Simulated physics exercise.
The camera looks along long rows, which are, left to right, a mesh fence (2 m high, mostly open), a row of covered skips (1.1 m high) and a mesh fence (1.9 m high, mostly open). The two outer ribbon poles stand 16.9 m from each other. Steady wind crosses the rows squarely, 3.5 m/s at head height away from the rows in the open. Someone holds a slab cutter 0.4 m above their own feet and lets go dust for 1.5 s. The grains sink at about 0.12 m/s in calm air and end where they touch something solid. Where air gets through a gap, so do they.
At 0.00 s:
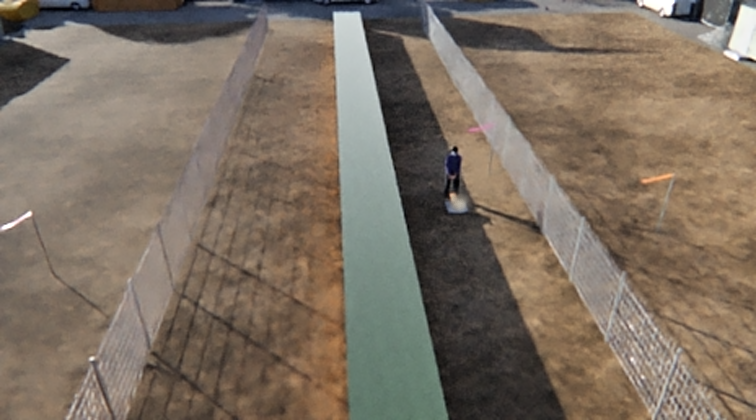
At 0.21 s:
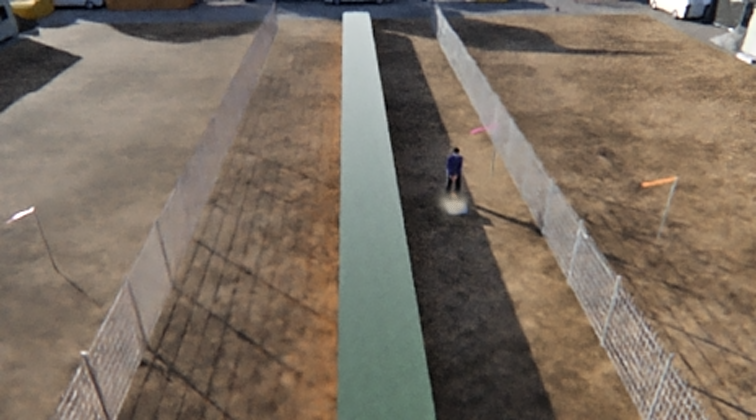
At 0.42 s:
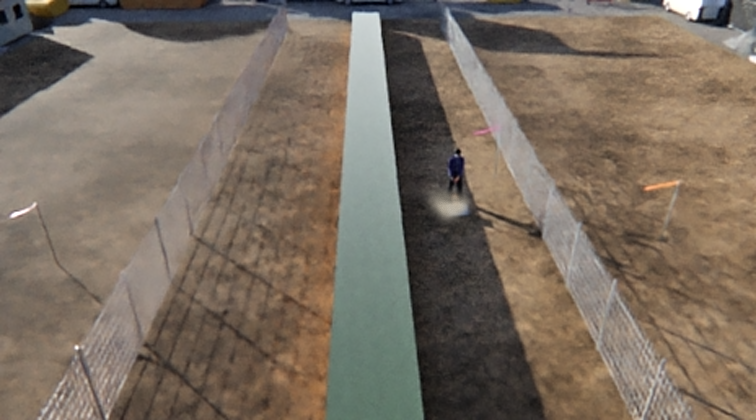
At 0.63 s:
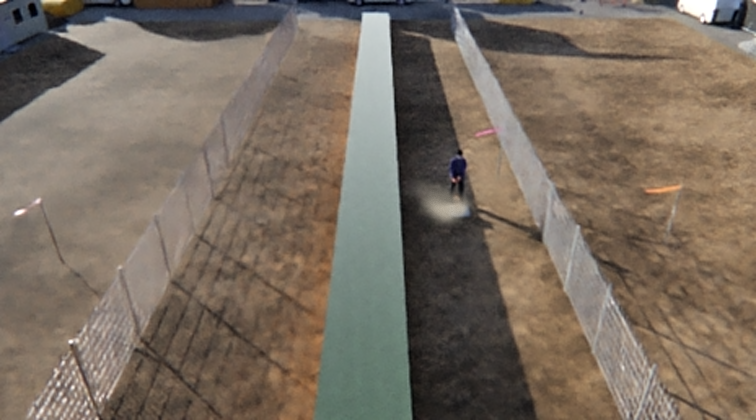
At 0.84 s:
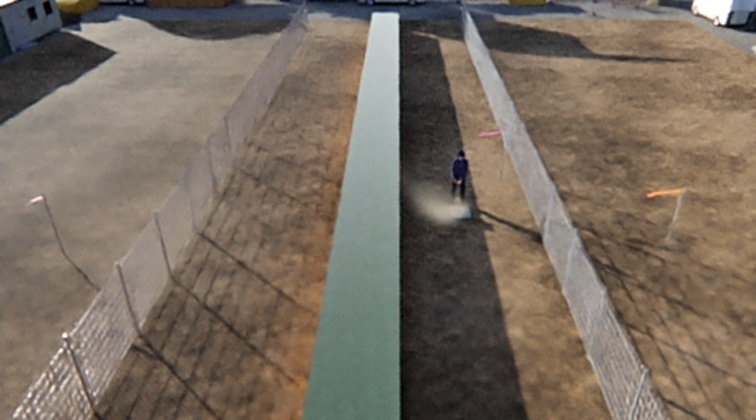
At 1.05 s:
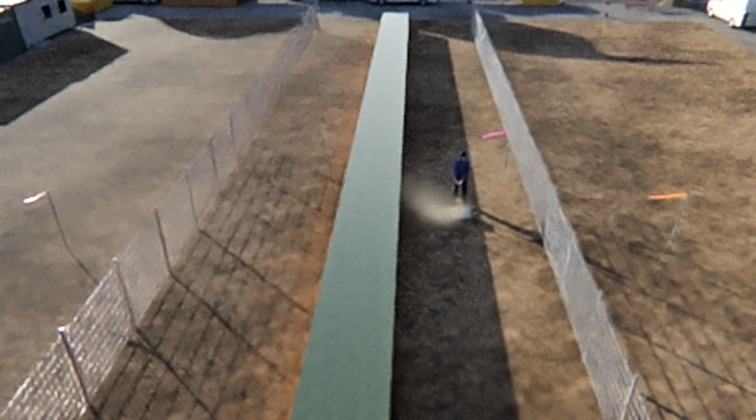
In the video, a person stands between a long green row and a mesh fence on bare ground as pale dust appears at their feet and spreads leftward toward the row, while ribbons on poles stream left and the view shifts slightly.
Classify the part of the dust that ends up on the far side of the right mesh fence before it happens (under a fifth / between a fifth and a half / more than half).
The share is less than a fifth.
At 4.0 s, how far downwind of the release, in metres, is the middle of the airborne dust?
Roughly 5.5 metres.
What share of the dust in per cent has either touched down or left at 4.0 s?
I reckon it's close to 30 percent.
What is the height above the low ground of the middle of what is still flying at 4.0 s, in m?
About 1.6 m high.
After 2.5 s, 86 % is in the air or yet to come; 0 % is beyond the right mesh fence; the middle of what still flies is 1.1 m above the low ground, near (402, 185).
After 4.0 s, 69 % is in the air or yet to come; 0 % is beyond the right mesh fence; the middle of what still flies is 1.6 m above the low ground, near (273, 168).
After 8.0 s, 53 % is in the air or yet to come; 0 % is beyond the right mesh fence.
After 20.0 s, 6 % is in the air or yet to come; 0 % is beyond the right mesh fence.
After 45.0 s, 0 % is in the air or yet to come; 0 % is beyond the right mesh fence.
